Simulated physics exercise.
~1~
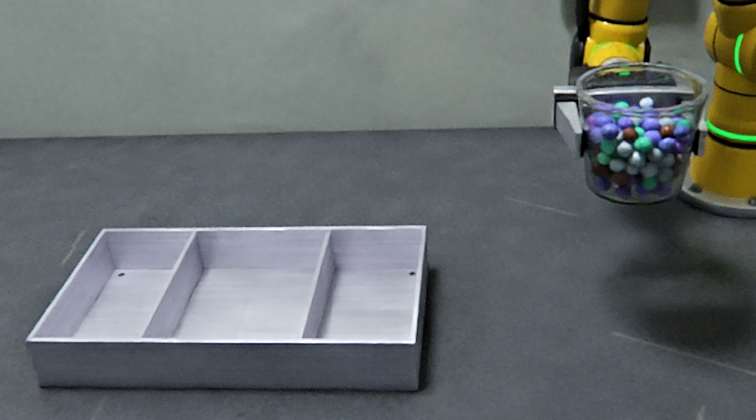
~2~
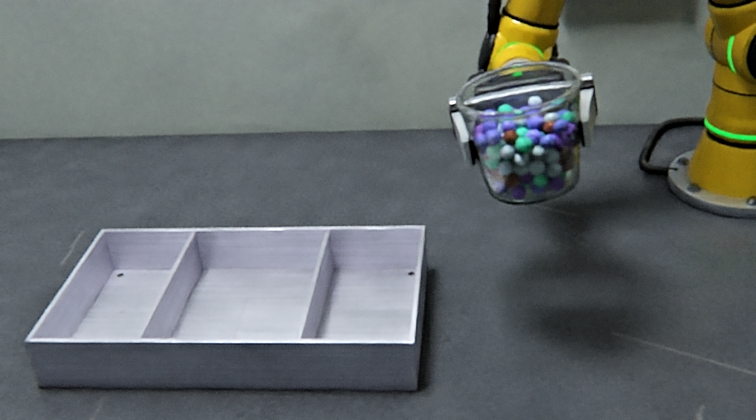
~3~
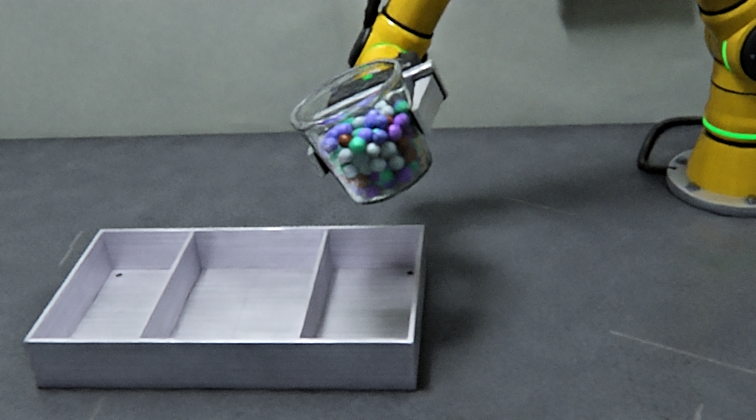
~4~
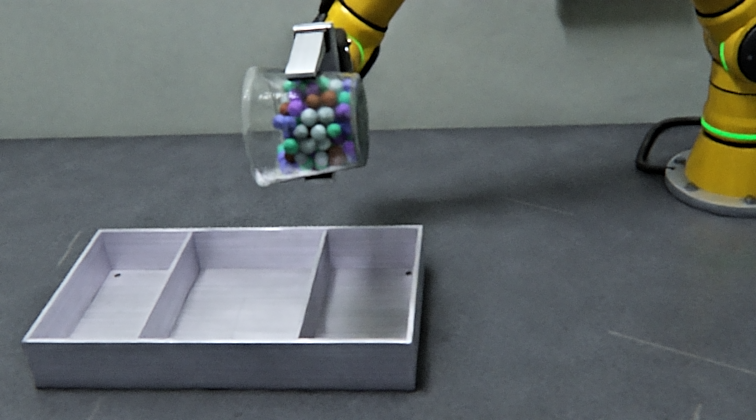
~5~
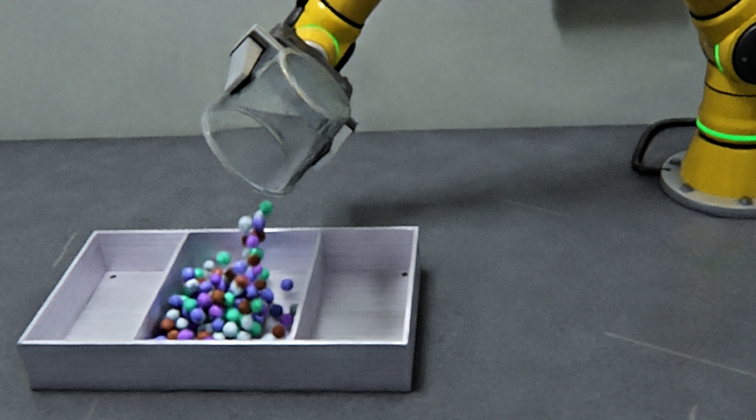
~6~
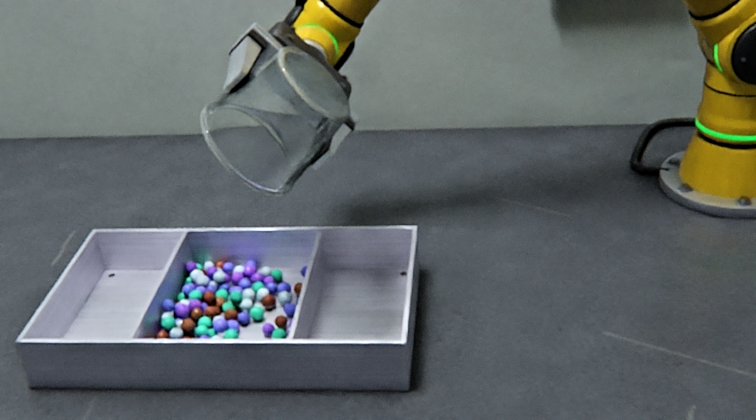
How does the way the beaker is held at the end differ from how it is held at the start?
At the start the arm holds the beaker upright, and by the end it holds it upside down, with its open mouth pointing down to the left.
A yellow robot arm carries a clear beaker of small round sweets in purple, blue, green, brown and white across a dark grey table against a pale wall, seen from slightly above. A light grey box divided into three parts sits at the lower left. The arm moves the upright beaker left, leaning it more and more until it lies on its side above the box. It then tips the beaker upside down, and the sweets pour into the middle part. Finally the empty beaker hangs still above the box, with the sweets spread across the middle part.
